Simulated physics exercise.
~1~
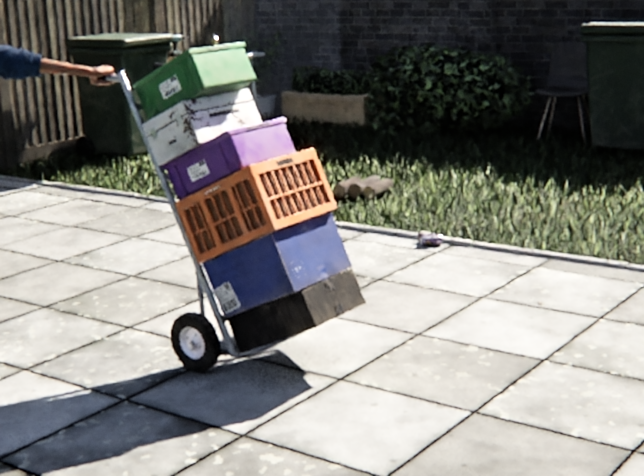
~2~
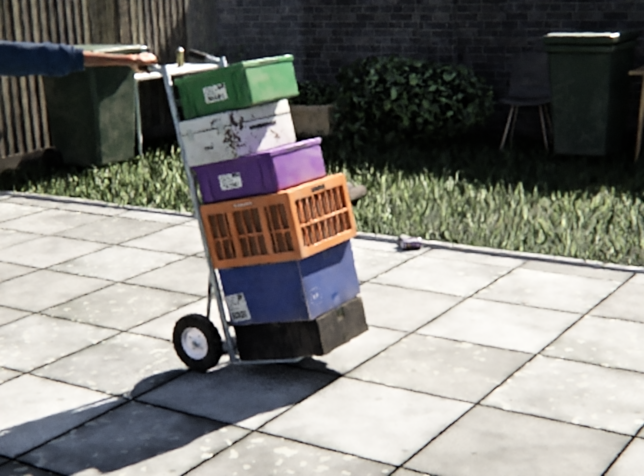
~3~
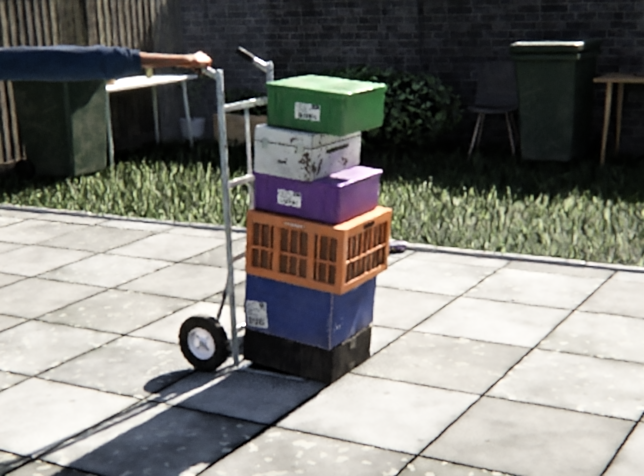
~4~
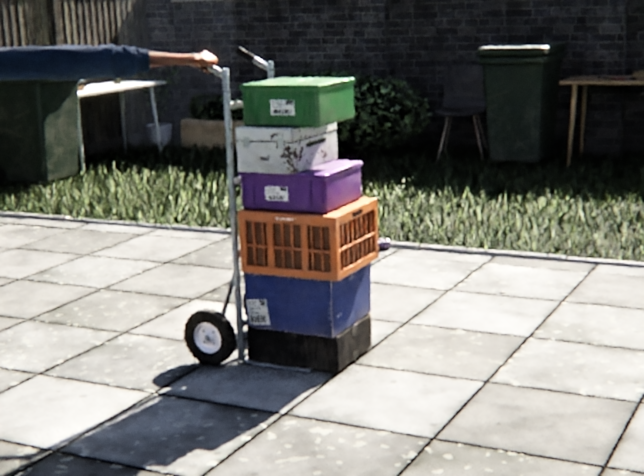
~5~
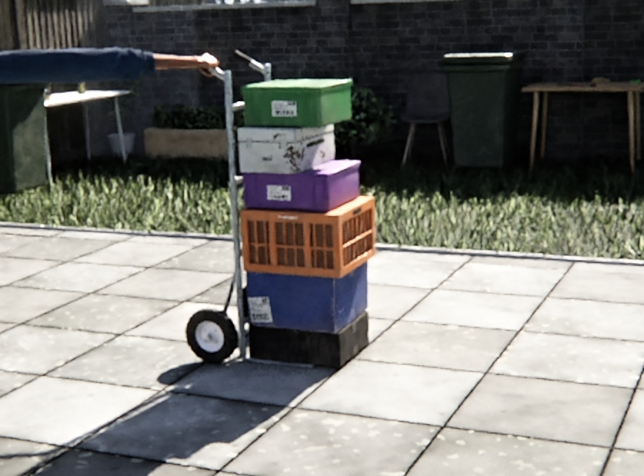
On a sunny paved patio, a hand swings a loaded sack truck upright, its stack staying put.
